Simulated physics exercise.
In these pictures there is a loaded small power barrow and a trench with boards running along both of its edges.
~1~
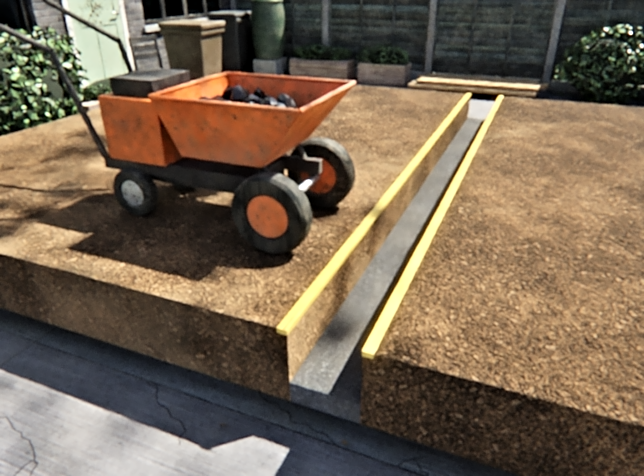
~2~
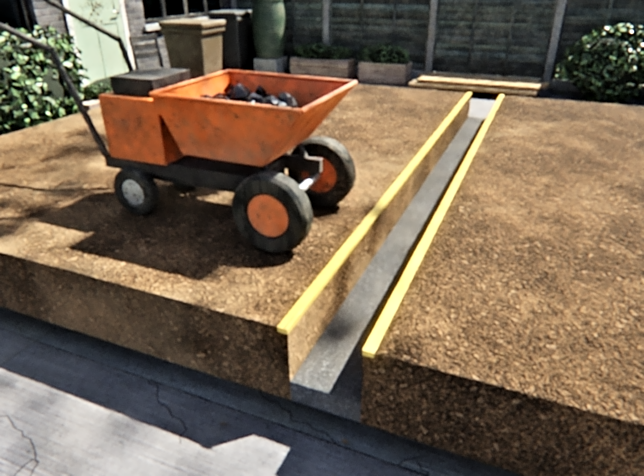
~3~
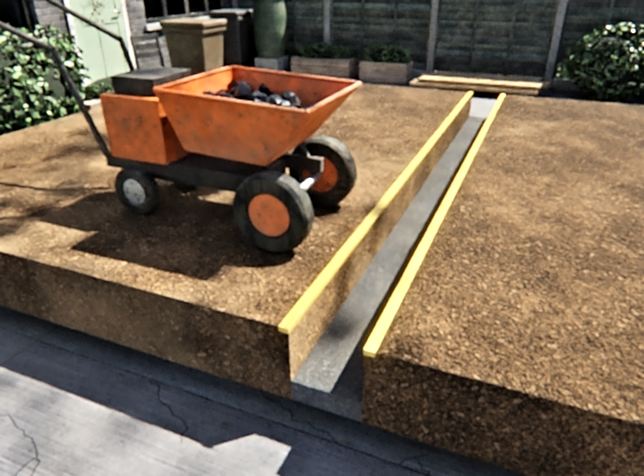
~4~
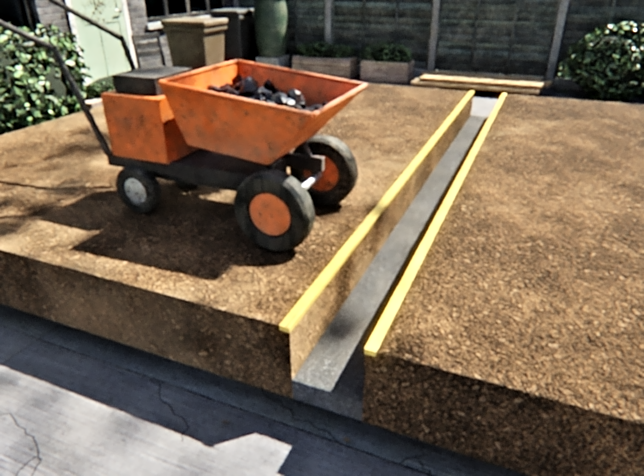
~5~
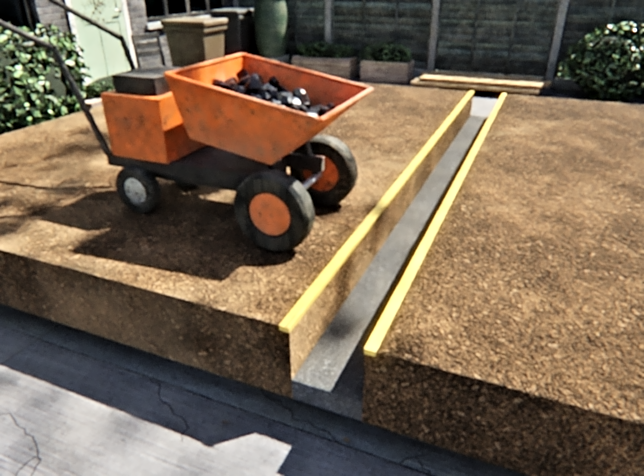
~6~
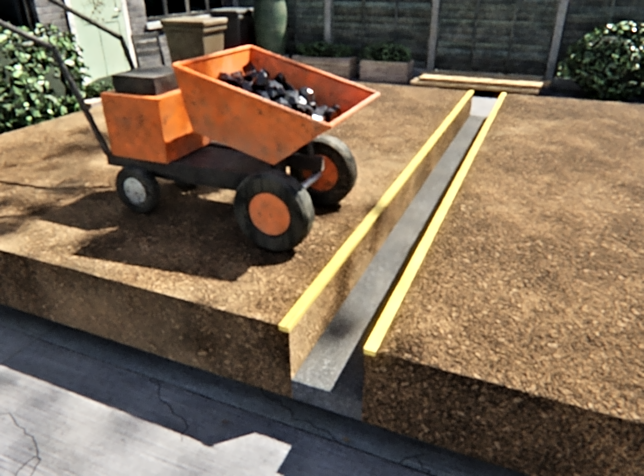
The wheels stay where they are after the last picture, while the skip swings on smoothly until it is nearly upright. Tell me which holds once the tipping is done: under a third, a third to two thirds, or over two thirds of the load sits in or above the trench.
No less than a third, no more than two thirds.
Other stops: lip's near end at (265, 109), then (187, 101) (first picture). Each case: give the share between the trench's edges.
Position 1 near 100 %, position 2 near 30 %.
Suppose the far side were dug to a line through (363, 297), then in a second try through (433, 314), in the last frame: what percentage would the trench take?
Result, try 1: 0 in a hundred; try 2: 100 in a hundred.
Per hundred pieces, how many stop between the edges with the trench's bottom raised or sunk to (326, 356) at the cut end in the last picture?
Estimated share: Approx. 30 %.
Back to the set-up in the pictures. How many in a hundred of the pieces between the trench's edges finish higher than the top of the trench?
I'd say around 0 percent.
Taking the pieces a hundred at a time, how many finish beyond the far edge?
I'd put it at some 50 per cent of the load.
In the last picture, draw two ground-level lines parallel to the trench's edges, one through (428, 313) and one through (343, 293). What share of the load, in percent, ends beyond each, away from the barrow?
I'd say some 30 in a hundred, and after that 90 in a hundred.
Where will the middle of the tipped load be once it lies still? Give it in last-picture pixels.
Near (421, 243).
Soon after the last picture, skip tipped steeply; all in the skip.
A little later, skip tipped right over; about two thirds in the skip; a small part in or heaped over the trench; about a quarter beyond it; a stray few falling.
Later still, skip tipped right over; a stray few in the skip; about half in or heaped over the trench; about half beyond it.
At rest, skip tipped right over; about half in or heaped over the trench; about half beyond it.
